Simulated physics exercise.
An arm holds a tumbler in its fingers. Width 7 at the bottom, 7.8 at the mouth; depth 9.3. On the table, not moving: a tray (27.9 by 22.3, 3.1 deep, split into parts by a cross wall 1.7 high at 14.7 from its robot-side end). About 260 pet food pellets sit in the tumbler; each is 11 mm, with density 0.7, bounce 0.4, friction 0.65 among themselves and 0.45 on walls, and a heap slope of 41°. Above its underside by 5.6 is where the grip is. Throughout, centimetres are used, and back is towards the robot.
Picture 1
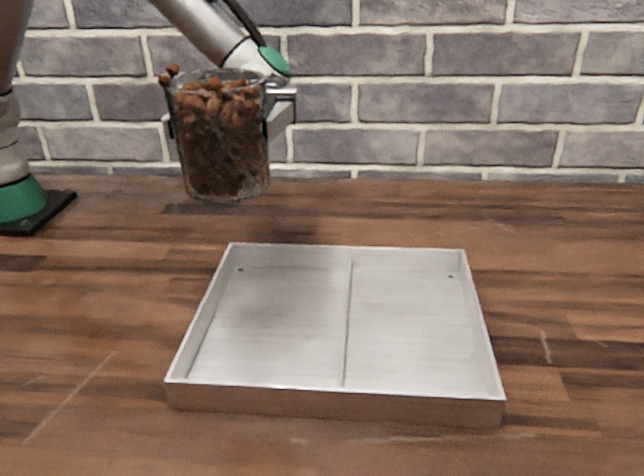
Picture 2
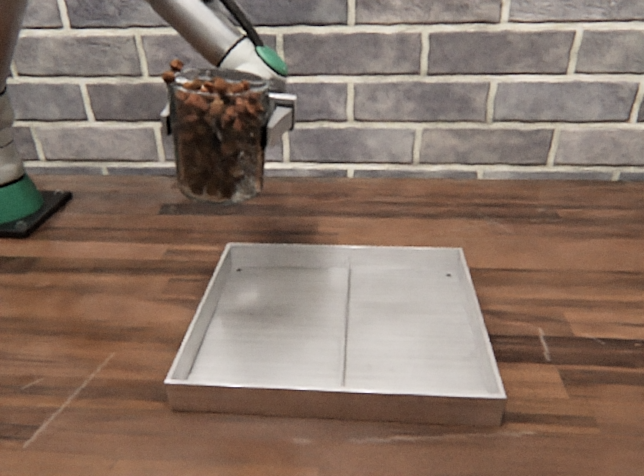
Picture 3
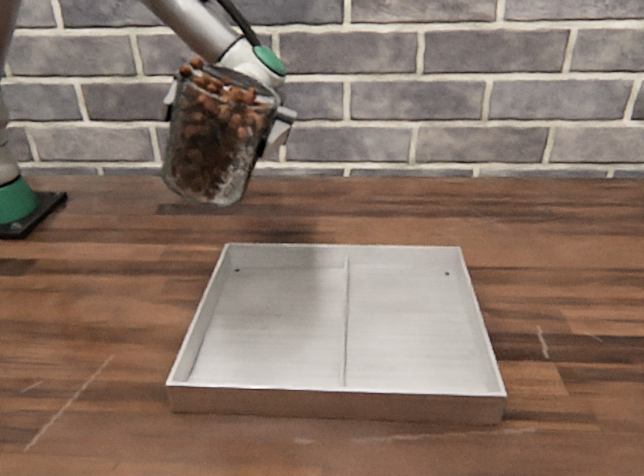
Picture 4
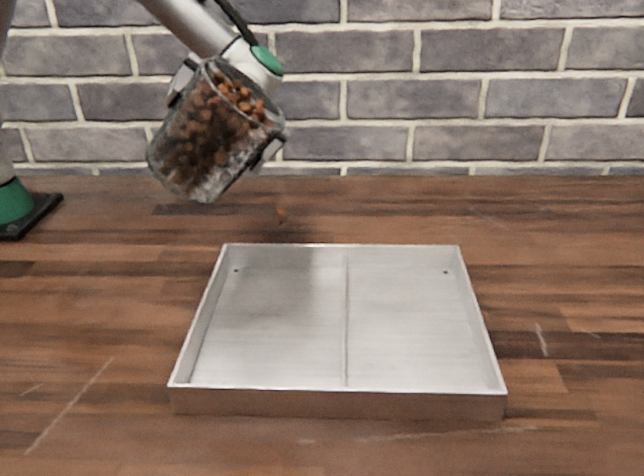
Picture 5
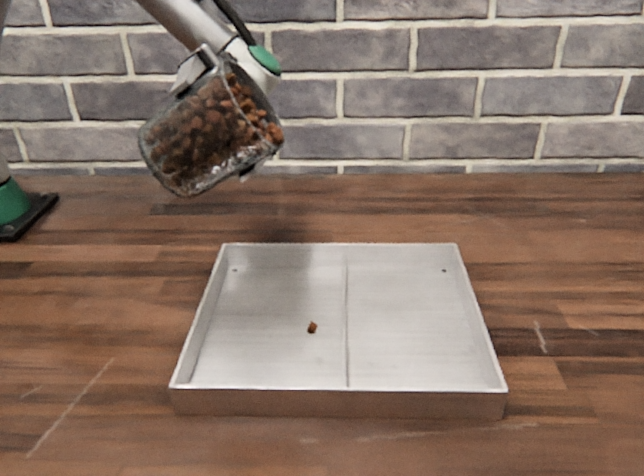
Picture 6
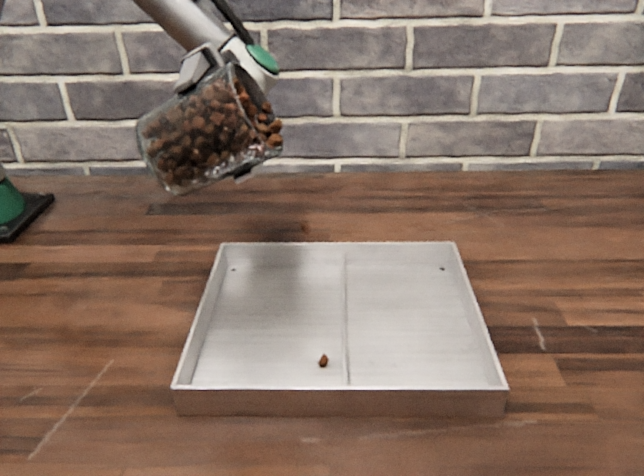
Above a divided metal tray on a wooden table, a robot arm tilted a clear tumbler full of brown pet food pellets farther and farther over, and a single pellet dropped into the tray's left part.
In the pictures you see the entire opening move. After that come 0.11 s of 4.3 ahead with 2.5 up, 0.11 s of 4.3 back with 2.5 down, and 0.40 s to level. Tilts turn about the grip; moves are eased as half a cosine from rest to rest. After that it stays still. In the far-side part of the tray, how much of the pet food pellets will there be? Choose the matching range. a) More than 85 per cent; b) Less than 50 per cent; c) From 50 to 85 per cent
Option b: Less than 50 per cent.
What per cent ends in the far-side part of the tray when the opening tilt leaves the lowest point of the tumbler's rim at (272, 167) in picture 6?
My estimate is some 80 per cent.
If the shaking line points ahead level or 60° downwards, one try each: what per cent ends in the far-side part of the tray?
Estimates, in order: 15 % then 5 %.
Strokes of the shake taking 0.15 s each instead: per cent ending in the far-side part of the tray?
Roughly 10 percent would.
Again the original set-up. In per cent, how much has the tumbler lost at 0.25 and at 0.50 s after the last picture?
The share out is 50 per cent at the earlier time and 55 per cent at the later one.
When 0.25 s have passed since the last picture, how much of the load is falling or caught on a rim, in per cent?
I'd put it near 50 per cent.
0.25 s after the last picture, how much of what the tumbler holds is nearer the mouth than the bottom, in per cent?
Roughly 65 per cent.
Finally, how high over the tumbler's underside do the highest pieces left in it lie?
Roughly 6.5 centimetres.
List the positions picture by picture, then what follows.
In the first picture, tumbler middle at (222, 137), level; upper third of the load around (217, 105), from x 165 to 260, top at y 70; 260 in the tumbler.
In the second picture, tumbler middle at (220, 138), tilted 6° forward; upper third of the load around (218, 106), from x 170 to 260, top at y 65.
In the third picture, tumbler middle at (216, 138), tilted 22° forward; upper third of the load around (215, 108), from x 175 to 265, top at y 65.
In the fourth picture, tumbler middle at (213, 137), tilted 42° forward; upper third of the load around (219, 110), from x 160 to 280, top at y 75; 259 in the tumbler, 1 in flight or on a rim.
In the fifth picture, tumbler middle at (210, 135), tilted 58° forward; upper third of the load around (213, 111), from x 150 to 310, top at y 80; 259 in the tumbler, 1 in the robot-side part.
In the sixth picture, tumbler middle at (209, 134), tilted 64° forward; upper third of the load around (214, 111), from x 150 to 325, top at y 85; 258 in the tumbler, 1 in the robot-side part, 1 in flight or on a rim.
Then, 0.25 s later, tilted 63° forward, highest piece 24 above the table; 129 in the tumbler, 2 in the robot-side part, 129 in flight or on a rim.
Then, 0.50 s later, tilted 14° forward, highest piece 25 above the table; 117 in the tumbler, 99 in the far-side part, 42 in the robot-side part, 1 on the table or floor, 1 in flight or on a rim.
Then, 0.82 s later, level, highest piece 23 above the table; 117 in the tumbler, 98 in the far-side part, 42 in the robot-side part, 3 on the table or floor.
Then, 1.87 s later, level, highest piece 23 above the table; 117 in the tumbler, 98 in the far-side part, 42 in the robot-side part, 3 on the table or floor.
At rest, 117 in the tumbler, 98 in the far-side part, 42 in the robot-side part, 3 on the table or floor. That is 38 % in the far-side part of the tray.
